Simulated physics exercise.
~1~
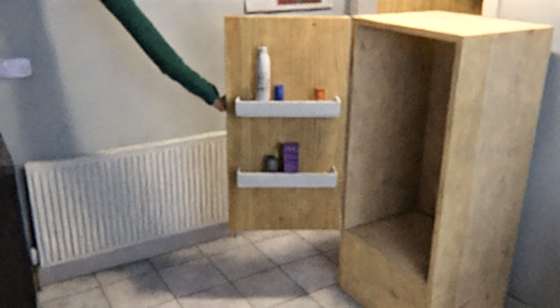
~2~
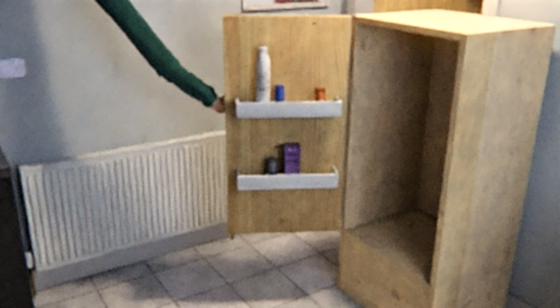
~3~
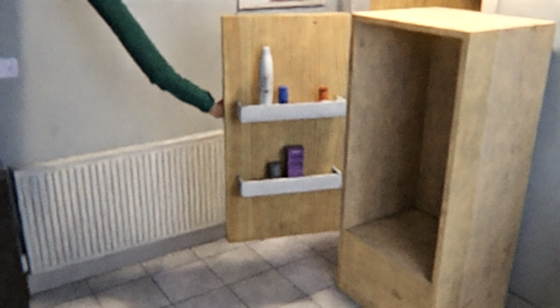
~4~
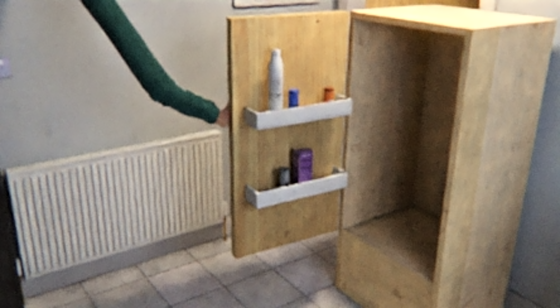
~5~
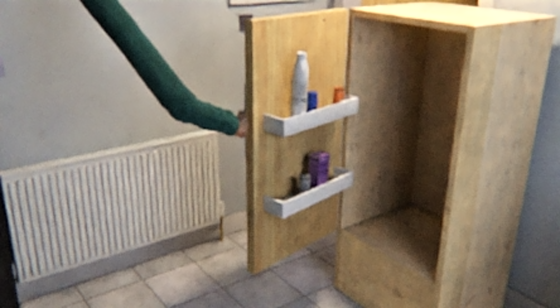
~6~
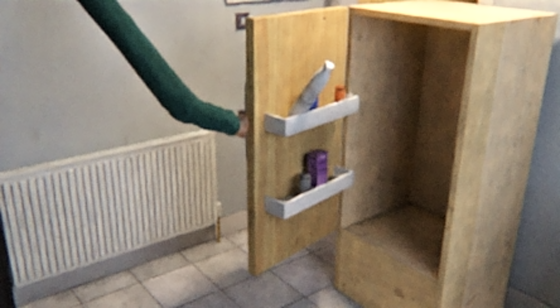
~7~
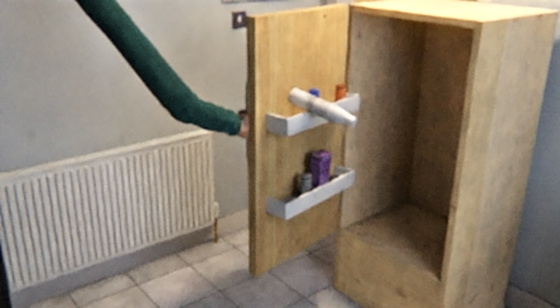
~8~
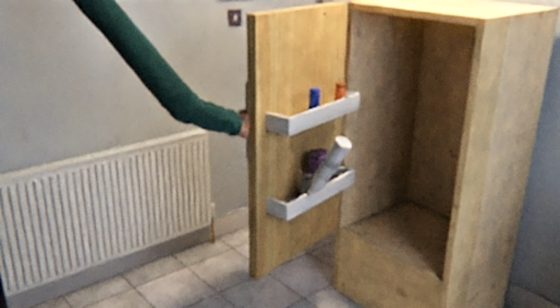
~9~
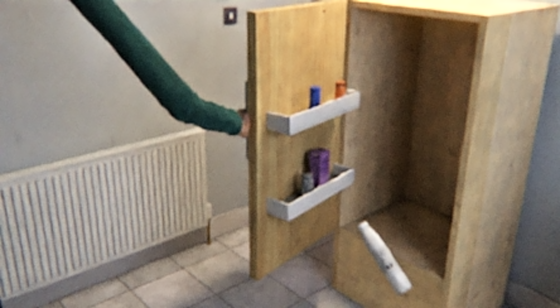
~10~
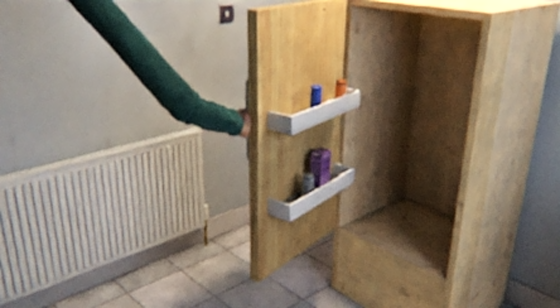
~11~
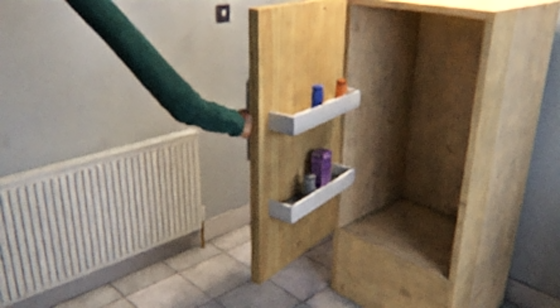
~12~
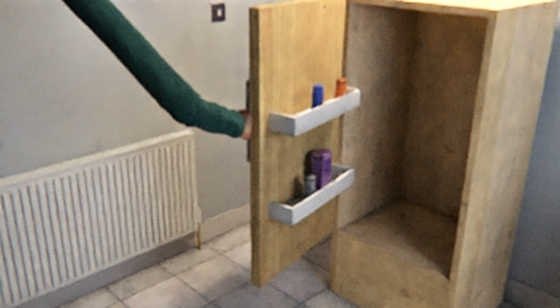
At the start, a green-sleeved arm holds the edge of a wide-open wooden cabinet door, with a white bottle and blue and orange containers on its upper rack and a purple carton beside a grey container on the lower one. The hand swings the door partway toward the empty cabinet, and everything rides along upright. The door then stops, and the white bottle tips to the right over the rail. It rolls onto its side, turns upside down as it falls past the lower rack, and drops out of sight near the cabinet's base. The other four items remain standing in their racks, the hand still at the door.
